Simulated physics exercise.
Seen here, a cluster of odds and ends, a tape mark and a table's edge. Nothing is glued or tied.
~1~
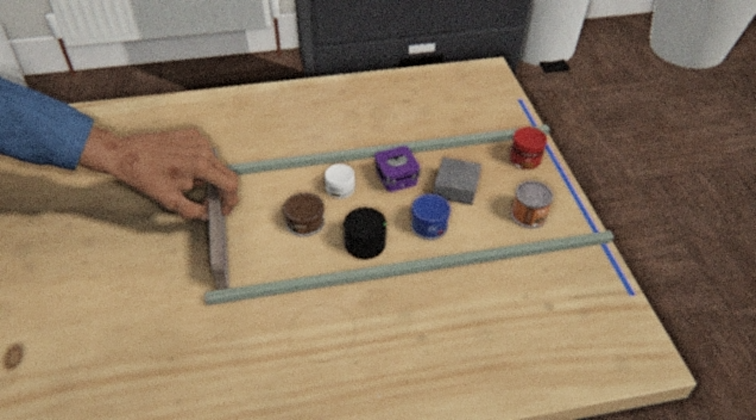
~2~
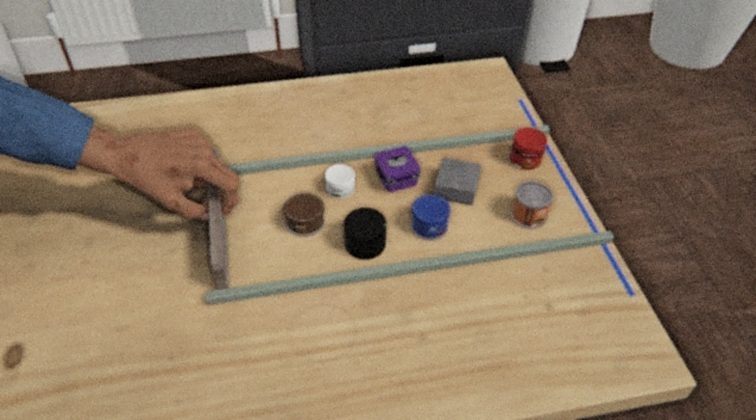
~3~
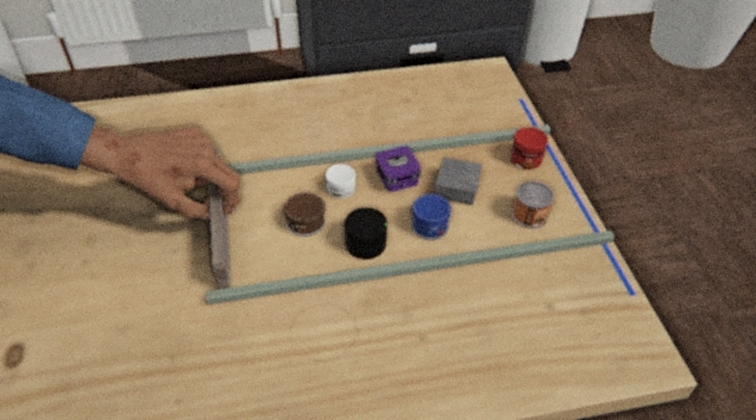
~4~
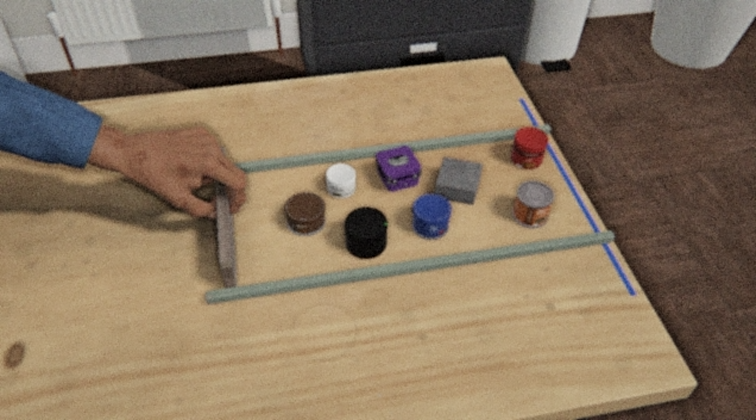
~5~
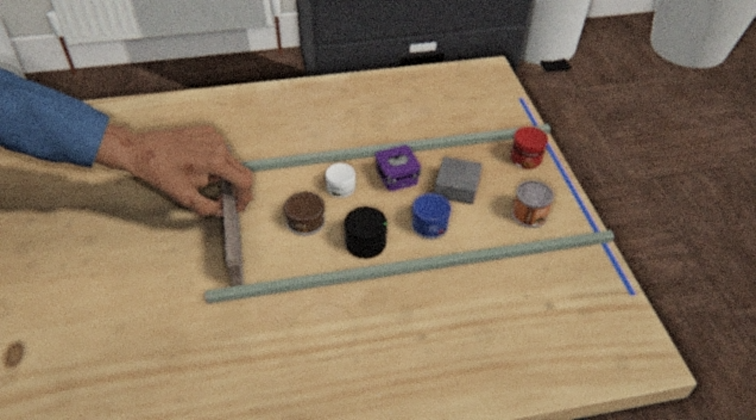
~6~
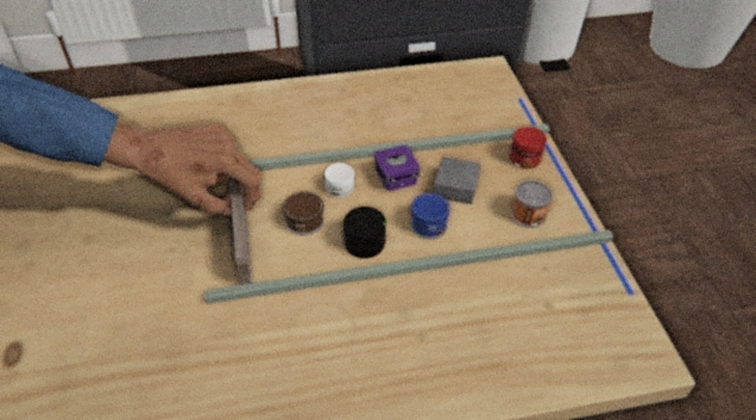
The clip shows a hand holding a board upright on a wooden table between two green rails, then sliding it slightly right toward a cluster of small pots, tubs and blocks, which stay still near a blue tape line.
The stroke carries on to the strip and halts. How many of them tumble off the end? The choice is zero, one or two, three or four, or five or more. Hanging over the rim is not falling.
The number that fall off is five or more.
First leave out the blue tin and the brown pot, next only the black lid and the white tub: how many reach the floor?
The counts: 6 and 6.
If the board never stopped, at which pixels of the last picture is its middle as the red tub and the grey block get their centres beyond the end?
Its middle is around (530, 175) and around (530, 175).
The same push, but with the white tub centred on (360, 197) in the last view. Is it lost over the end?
It is lost.
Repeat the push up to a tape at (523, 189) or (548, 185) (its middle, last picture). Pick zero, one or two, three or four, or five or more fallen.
The falls would be one to two; 3 or 4.
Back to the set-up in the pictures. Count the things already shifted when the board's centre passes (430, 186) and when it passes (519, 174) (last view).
At the one place 6, at the other 8.
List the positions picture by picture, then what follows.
Red tub (528, 148); orange pot (532, 205); grey block (457, 181); board (217, 216); tape (568, 183), in the first frame.
Orange pot (532, 205); board (217, 216), in the second frame.
Grey block (458, 181); white tub (341, 182), in the third frame.
Red tub (529, 148); brown pot (306, 214), in the fourth frame.
Orange pot (532, 204); black lid (366, 233), in the fifth frame.
Red tub (528, 148); orange pot (531, 204); grey block (457, 180); board (240, 212); tape (568, 182), in the sixth frame.
Early on, none off yet; red tub at rest near (528, 148); orange pot at rest near (531, 204); grey block at rest near (457, 180).
A while later, none off yet; red tub at rest near (528, 148); orange pot at rest near (533, 204); grey block travelled about its own width near (491, 176).
Further along, none off yet; red tub travelled about its own width near (546, 136); orange pot leaning well over near (616, 203); grey block travelled well along near (556, 165).
Finally, the number that fall off is five or more; lost, brown pot, white tub, black lid, purple case, blue tin, grey block, orange pot and red tub.
